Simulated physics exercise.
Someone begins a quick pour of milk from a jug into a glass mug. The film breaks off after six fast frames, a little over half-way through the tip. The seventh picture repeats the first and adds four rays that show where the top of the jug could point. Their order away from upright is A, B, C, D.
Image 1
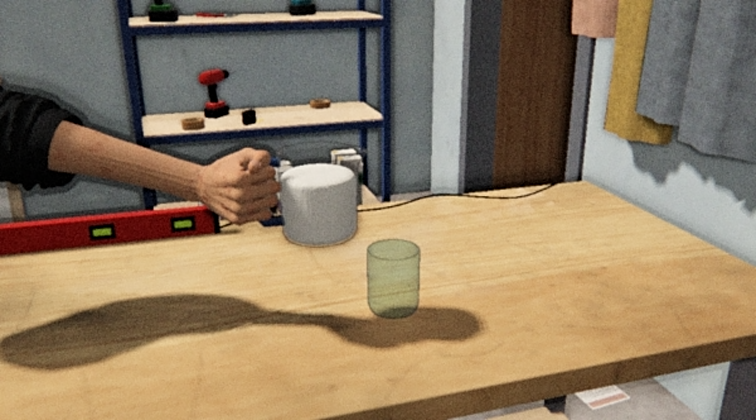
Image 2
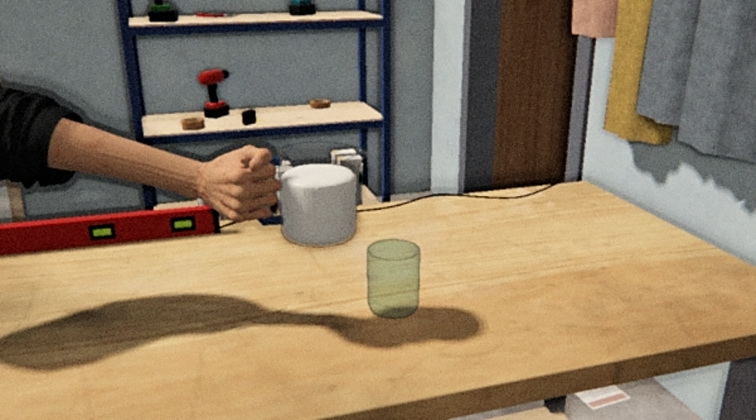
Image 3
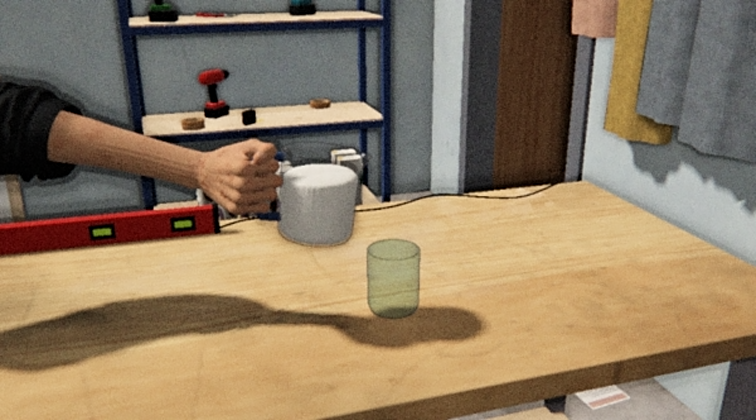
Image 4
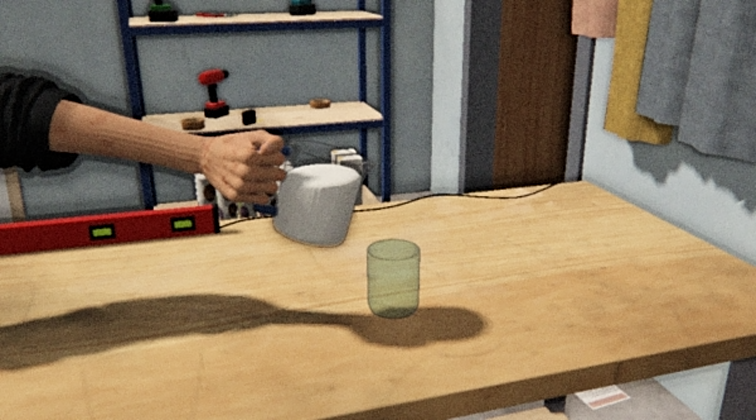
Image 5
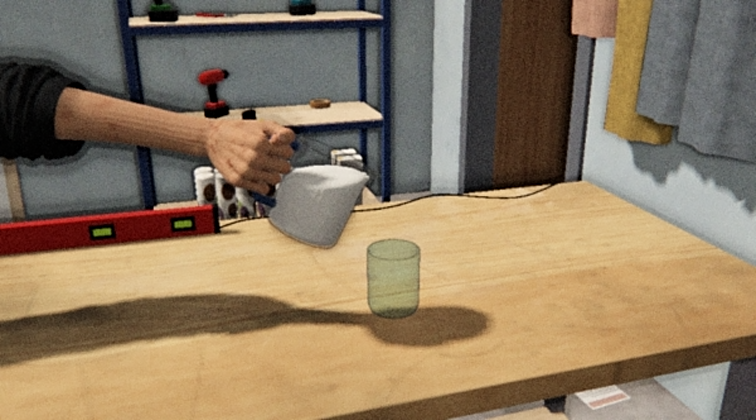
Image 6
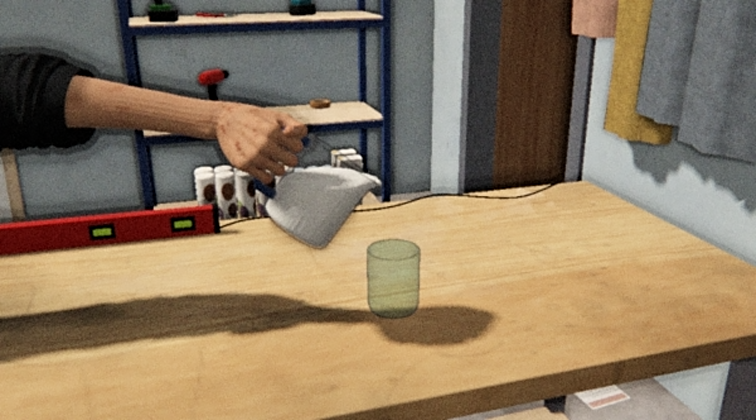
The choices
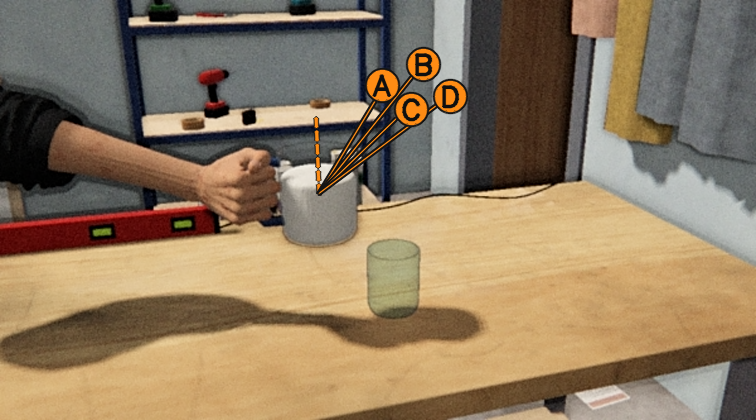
A hand held a pale gray jug above a wooden workbench, still at first, then raised its handle side and tilted it further and further to the right, near a greenish glass mug.
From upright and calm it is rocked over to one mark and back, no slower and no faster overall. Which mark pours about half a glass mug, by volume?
D.
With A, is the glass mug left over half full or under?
Under half.
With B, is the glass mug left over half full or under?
Under half.
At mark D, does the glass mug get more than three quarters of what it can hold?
No, it does not.
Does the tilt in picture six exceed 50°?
No.
On the marked copy, A at (374, 101); B at (412, 77); C at (395, 118); D at (436, 105).
If A is chosen, the glass mug ends with about 6 % of what it can hold.
If B is chosen, the glass mug ends with about 17 % of what it can hold.
If C is chosen, the glass mug ends with about 29 % of what it can hold; 3 % of the milk is spilt.
If D is chosen, the glass mug ends with about 50 % of what it can hold; 4 % of the milk is spilt.
